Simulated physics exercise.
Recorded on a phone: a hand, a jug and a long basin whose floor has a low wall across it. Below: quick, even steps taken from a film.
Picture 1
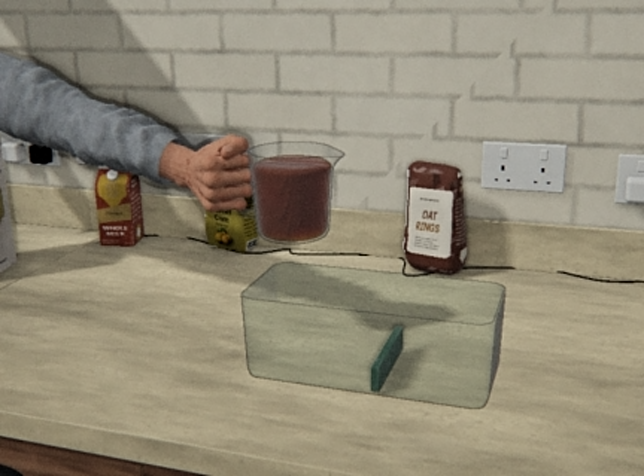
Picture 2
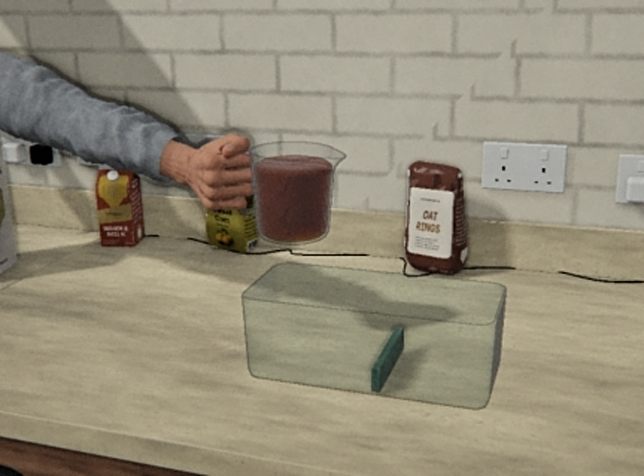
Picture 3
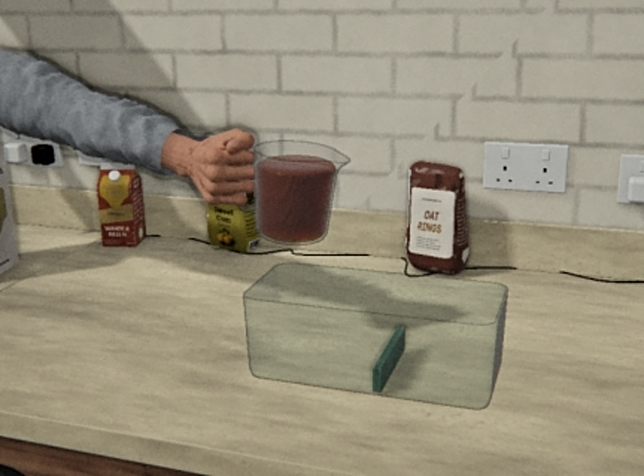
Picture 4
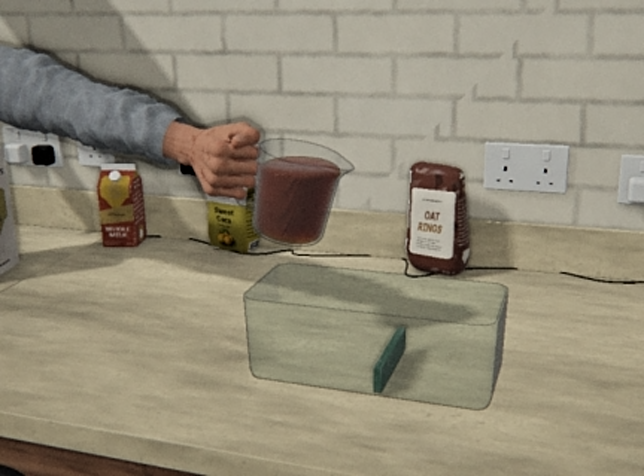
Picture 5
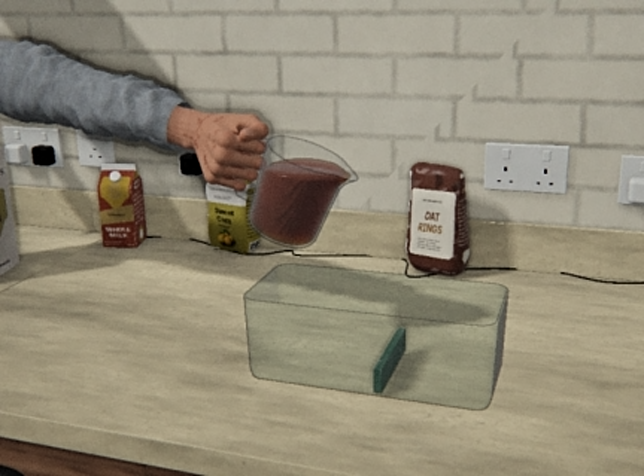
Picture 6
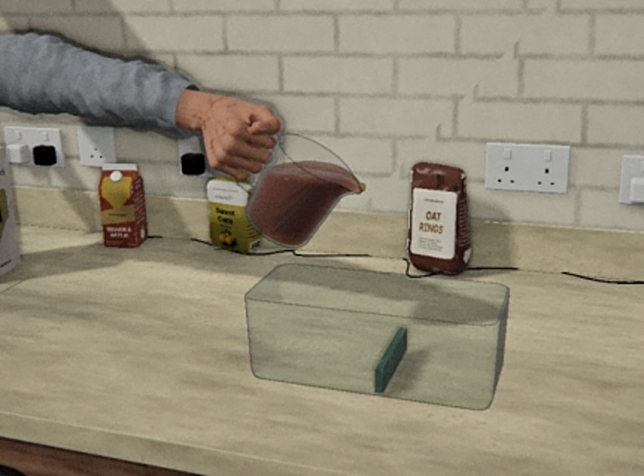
A hand holding a clear jug of dark red liquid tilts it steadily to the right above a long transparent basin with a low green wall across its floor, until the liquid reaches the jug's spout.
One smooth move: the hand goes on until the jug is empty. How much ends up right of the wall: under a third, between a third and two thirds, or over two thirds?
I'd put the amount right of the wall between the two marks of a third and two thirds.
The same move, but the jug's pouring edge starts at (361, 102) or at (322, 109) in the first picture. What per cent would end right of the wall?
Close to 75 % for the first start and close to 25 % for the second.
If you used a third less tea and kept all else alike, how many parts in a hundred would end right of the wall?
Estimated share: Close to 20 per cent.
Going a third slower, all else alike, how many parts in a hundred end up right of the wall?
About 55 per cent.
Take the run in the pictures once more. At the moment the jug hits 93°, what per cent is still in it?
About 50 %.
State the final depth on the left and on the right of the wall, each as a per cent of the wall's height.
Some 50 per cent left and 50 right.
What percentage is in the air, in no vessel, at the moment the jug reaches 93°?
25 %.
A moment on, the jug is tipped on its side and 51 per cent is still to pour, 5 is left of the wall and 21 right of it.
Next, the jug is tipped right over and 7 per cent is still to pour, 42 is left of the wall and 44 right of it.
Then the jug is tipped right over and 0 per cent is still to pour, 54 is left of the wall and 44 right of it.
Later the jug is tipped right over and 0 per cent is still to pour, 54 is left of the wall and 44 right of it.
At rest 54 per cent lies left of the wall, 44 right of it and 2 outside.
